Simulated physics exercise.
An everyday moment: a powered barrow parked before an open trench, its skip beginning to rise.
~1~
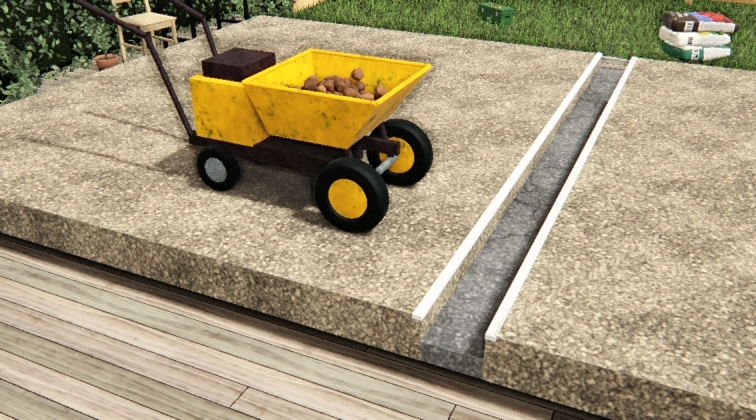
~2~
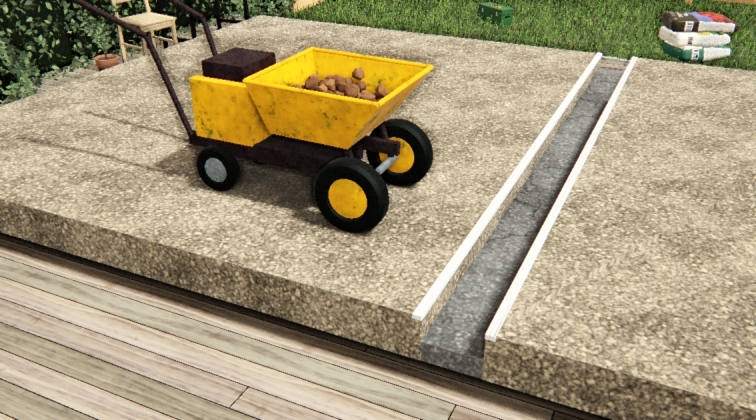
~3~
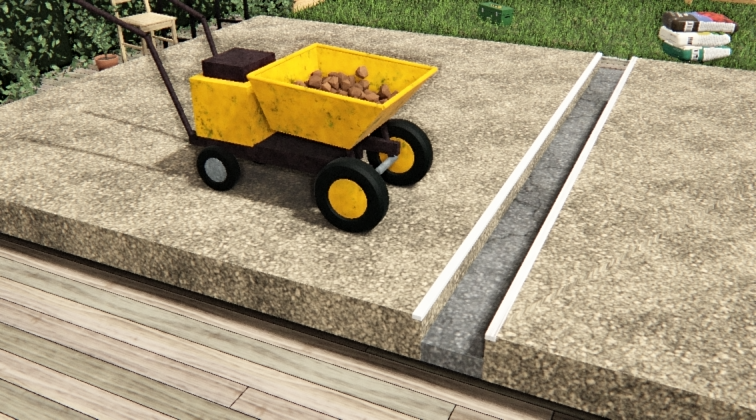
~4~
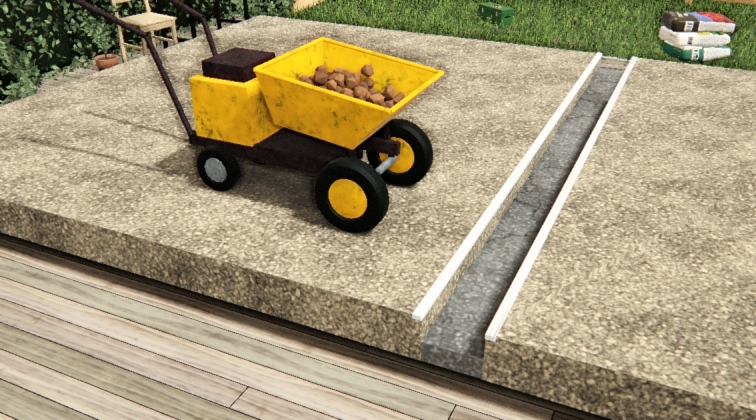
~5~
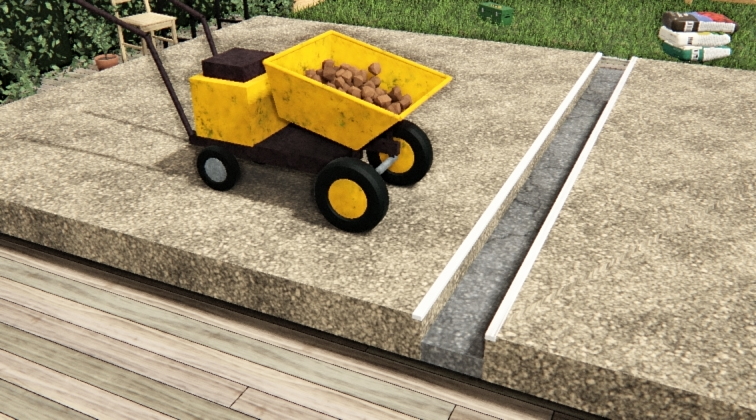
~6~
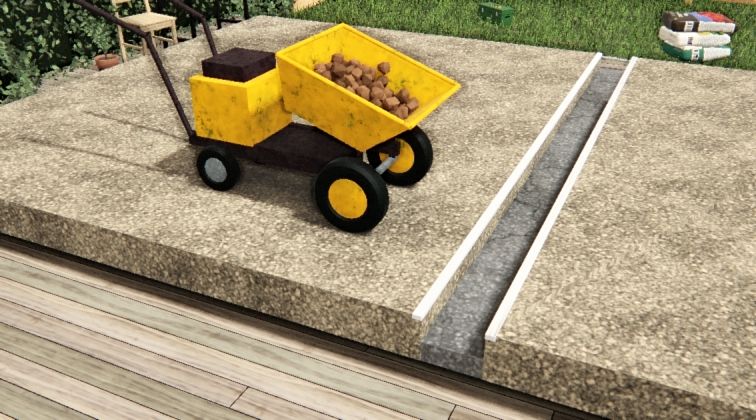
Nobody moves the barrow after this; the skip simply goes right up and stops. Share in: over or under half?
The amount in the trench exceeds half.
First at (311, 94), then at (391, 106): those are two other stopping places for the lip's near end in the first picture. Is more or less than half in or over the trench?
In the first case a smaller fraction; in the second case upwards of half.
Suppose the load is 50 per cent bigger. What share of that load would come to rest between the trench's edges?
I'd reckon close to 80 in every hundred.
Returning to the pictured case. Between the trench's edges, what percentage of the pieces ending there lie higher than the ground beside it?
Some 20 per cent.
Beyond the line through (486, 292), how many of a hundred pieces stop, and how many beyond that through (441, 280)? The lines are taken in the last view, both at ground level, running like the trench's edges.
About 20 and 100 %.
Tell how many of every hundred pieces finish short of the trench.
That share is about 5 percent.
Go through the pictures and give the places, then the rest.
Lip of the skip at (376, 104), level; top of the load at (329, 86), clay clods; first edge of the trench at (442, 280); far edge at (510, 297), the trench under half as wide as the skip, and about half as deep as wide, in the first frame.
Lip of the skip at (378, 105), level; top of the load at (322, 91), in the second frame.
Lip of the skip at (383, 107), tipped barely; top of the load at (325, 89), in the third frame.
Lip of the skip at (390, 112), tipped a little; top of the load at (328, 87), in the fourth frame.
Lip of the skip at (399, 118), tipped a little; top of the load at (335, 83), in the fifth frame.
Lip of the skip at (410, 127), tipped clearly; top of the load at (344, 79); first edge of the trench at (442, 280); far edge at (510, 297), in the sixth frame.
Soon, skip tipped steeply; all in the skip.
A while on, skip tipped right over; most in the skip; a stray few short of the trench; a small part in or heaped over the trench.
Towards the end, skip tipped right over; a small part in the skip; a stray few short of the trench; most in or heaped over the trench; a stray few beyond it.
Finally, skip tipped right over; a small part short of the trench; nearly all in or heaped over the trench; a stray few beyond it.
